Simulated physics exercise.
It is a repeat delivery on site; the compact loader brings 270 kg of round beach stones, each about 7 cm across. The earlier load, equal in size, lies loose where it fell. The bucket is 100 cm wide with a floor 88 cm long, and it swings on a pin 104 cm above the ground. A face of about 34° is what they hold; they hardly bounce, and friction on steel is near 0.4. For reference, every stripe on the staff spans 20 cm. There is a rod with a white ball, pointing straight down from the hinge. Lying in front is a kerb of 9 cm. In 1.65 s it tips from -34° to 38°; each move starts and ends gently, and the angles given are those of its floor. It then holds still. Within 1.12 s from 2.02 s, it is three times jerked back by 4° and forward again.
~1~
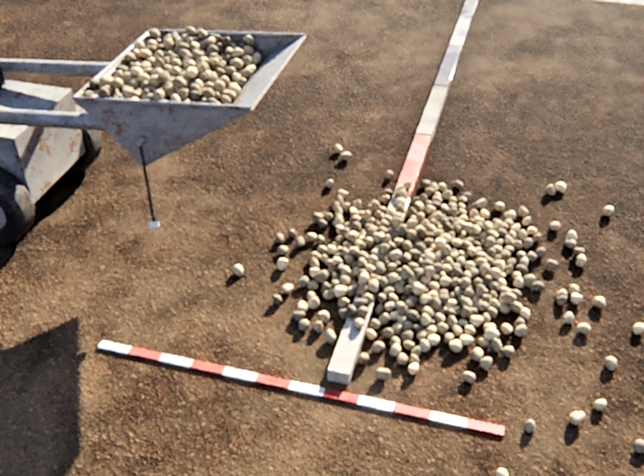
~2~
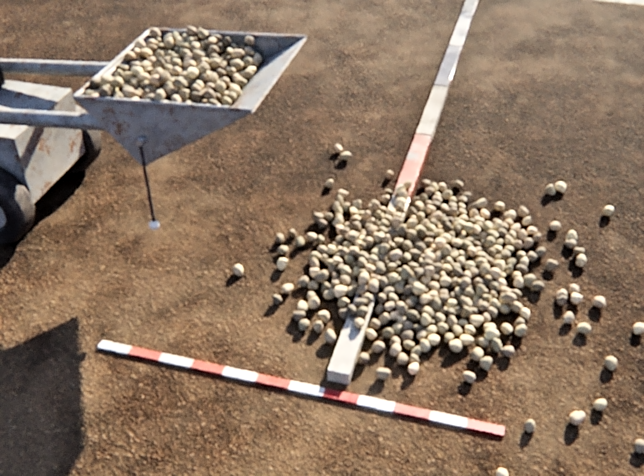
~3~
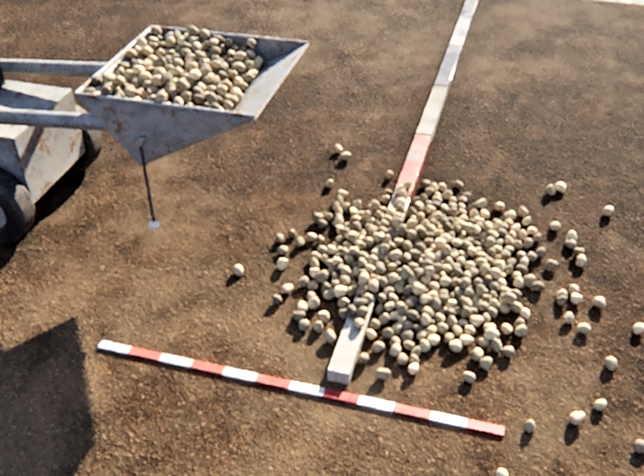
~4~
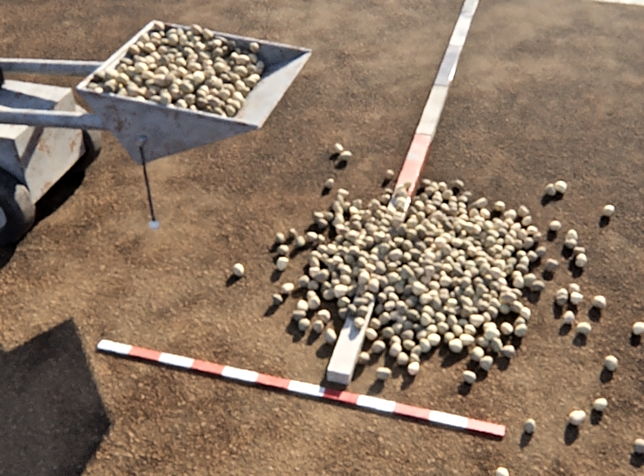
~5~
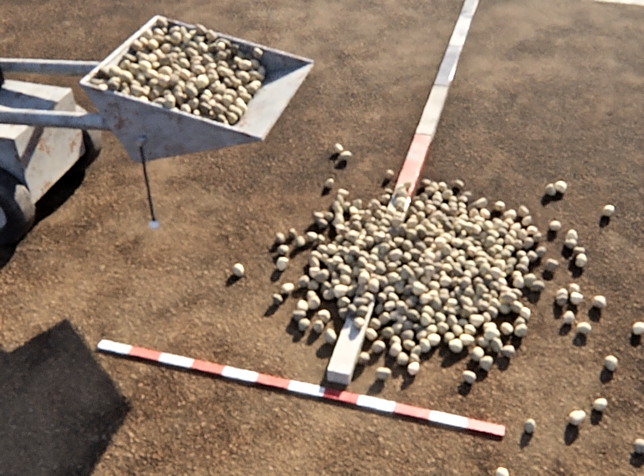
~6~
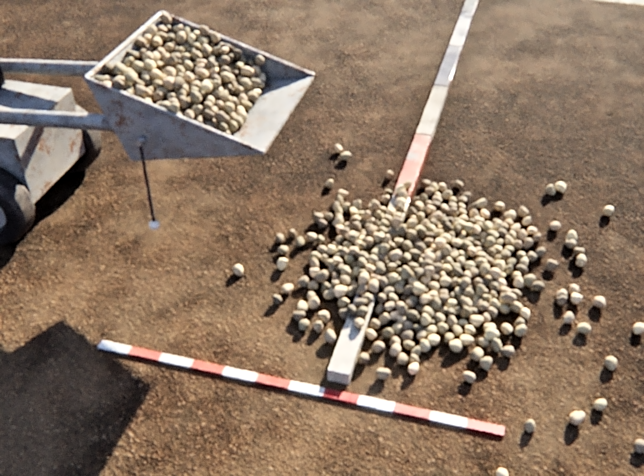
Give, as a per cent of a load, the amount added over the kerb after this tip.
Close to 1 parts in a hundred.
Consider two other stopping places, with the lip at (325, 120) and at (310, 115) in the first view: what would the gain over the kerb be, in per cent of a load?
35 % and 20 %.
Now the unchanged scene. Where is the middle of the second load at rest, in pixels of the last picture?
Near (315, 241).
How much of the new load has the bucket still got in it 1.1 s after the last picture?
Close to 30 in a hundred is still held.
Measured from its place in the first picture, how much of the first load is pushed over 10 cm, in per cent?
Estimate: 5 %, roughly.
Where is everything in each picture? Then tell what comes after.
In the first frame, the bucket is at -34°, its lip at (251, 109); the top of the load is at (209, 46). The earlier load is highest near (395, 255), 17 cm above ground level, 29 % on this side of the kerb, 71 % over the kerb.
The second frame shows lip at (253, 111), floor tilted -33°, highest stones at (210, 47).
In the third frame, the bucket is at -30°, its lip at (255, 117); the top of the load is at (184, 42).
In the fourth frame, the bucket is at -25°, its lip at (259, 127); the top of the load is at (163, 40).
In the fifth frame, the bucket is at -19°, its lip at (262, 139); the top of the load is at (159, 37).
The sixth frame shows lip at (264, 153), floor tilted -12°, highest stones at (156, 34).
Then, 0.6 s after the last picture the floor is at 27°; in per cent of one load, 99 in the bucket, 30 on this side of the kerb, 71 over the kerb; the foremost stones are at (632, 334).
Then, 1.1 s after the last picture the floor is at 38°; in per cent of one load, 31 in the bucket, 97 on this side of the kerb, 71 over the kerb; the foremost stones are at (632, 334).
Then, 3.0 s after the last picture the floor is at 38°; in per cent of one load, 0 in the bucket, 128 on this side of the kerb, 73 over the kerb; the foremost stones are at (632, 334).
Then, 5.5 s after the last picture the floor is at 38°; in per cent of one load, 0 in the bucket, 128 on this side of the kerb, 73 over the kerb; the foremost stones are at (632, 334). Net gain over the kerb, 1.
